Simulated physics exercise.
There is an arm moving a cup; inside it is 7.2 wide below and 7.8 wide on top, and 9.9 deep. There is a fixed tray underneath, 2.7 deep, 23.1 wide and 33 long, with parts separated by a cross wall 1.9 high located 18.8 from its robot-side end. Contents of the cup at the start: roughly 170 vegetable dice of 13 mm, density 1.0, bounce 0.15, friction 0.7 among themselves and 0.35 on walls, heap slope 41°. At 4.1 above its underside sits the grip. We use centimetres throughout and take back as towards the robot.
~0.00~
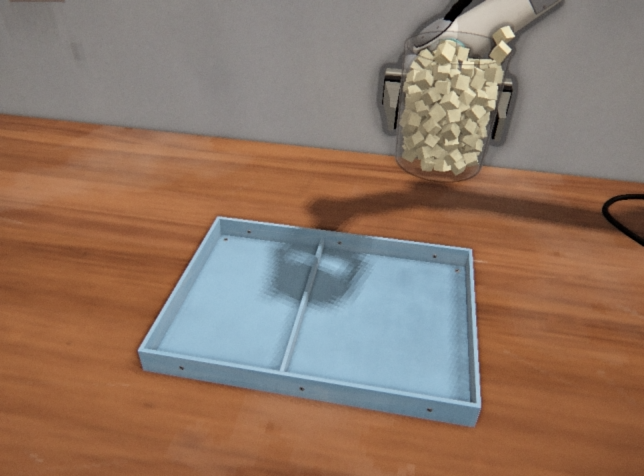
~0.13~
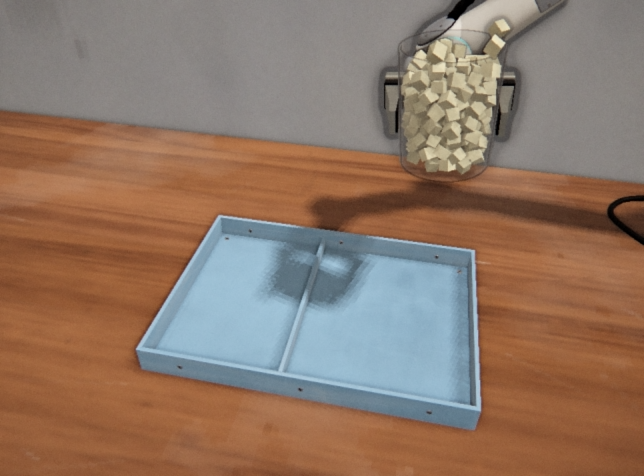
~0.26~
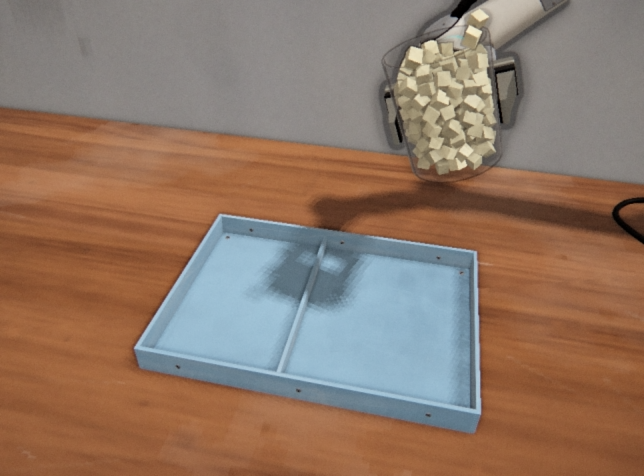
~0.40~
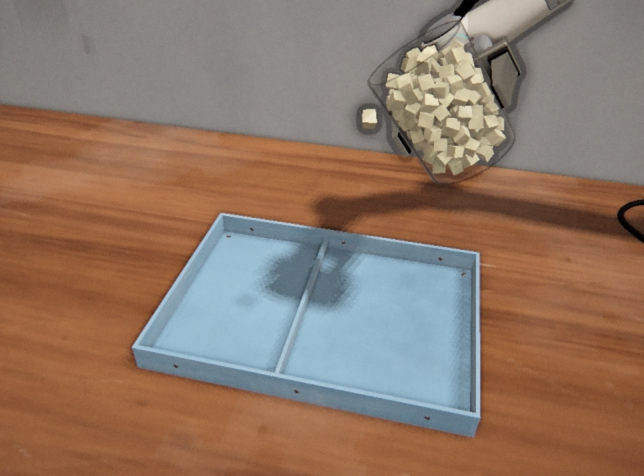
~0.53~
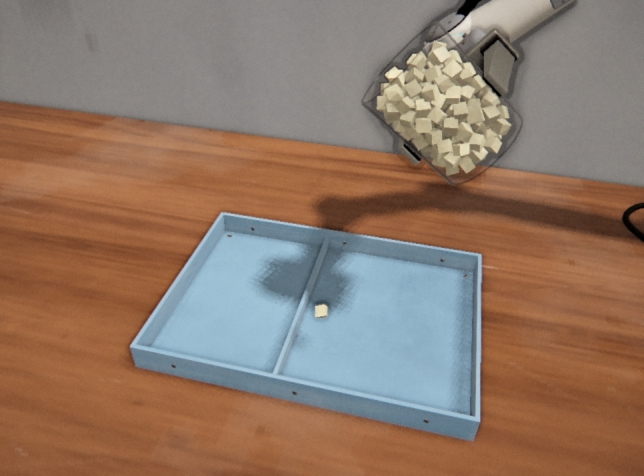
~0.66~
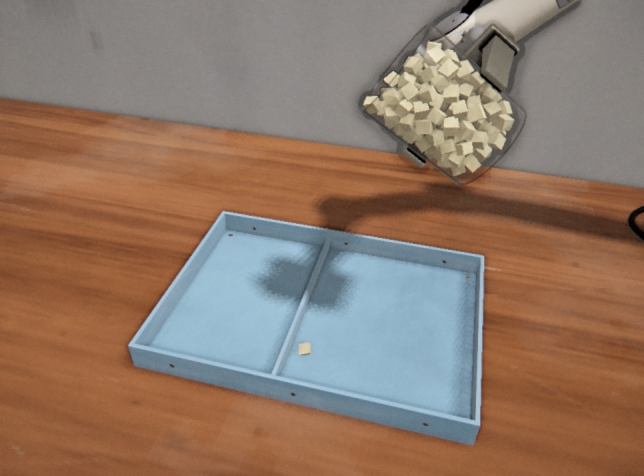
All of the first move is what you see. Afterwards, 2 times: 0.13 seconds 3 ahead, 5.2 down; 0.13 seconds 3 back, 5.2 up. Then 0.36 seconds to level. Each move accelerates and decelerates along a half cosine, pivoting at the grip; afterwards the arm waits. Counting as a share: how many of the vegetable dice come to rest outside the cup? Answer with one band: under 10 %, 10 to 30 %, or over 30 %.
Under 10 %.
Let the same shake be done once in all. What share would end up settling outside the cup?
In that case, some 0 per cent.
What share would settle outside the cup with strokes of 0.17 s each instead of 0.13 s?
It would be some 0 %.
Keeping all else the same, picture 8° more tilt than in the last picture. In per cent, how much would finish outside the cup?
Expected: Around 5 %.
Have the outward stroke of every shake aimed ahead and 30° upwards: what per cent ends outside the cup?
Result: Approx. 50 %.
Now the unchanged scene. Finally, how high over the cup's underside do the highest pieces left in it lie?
About 10.0 cm.
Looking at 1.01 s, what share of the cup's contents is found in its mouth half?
I'd guess about 50 percent of it.
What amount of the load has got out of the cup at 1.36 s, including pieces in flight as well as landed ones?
Some 5 per cent.
By 1.01 s, tilted 56° forward, highest piece 26 above the table; 168 in the cup, 1 in the robot-side part.
By 1.36 s, tilted 27° forward, highest piece 30 above the table; 162 in the cup, 3 in the far-side part, 2 in the robot-side part, 2 in flight or on a rim.
By 1.74 s, level, highest piece 31 above the table; 162 in the cup, 4 in the robot-side part, 3 in the far-side part.
By 2.79 s, level, highest piece 31 above the table; 162 in the cup, 4 in the robot-side part, 3 in the far-side part.
Final count, 162 in the cup, 4 in the robot-side part, 3 in the far-side part. That is 4 % outside the cup.
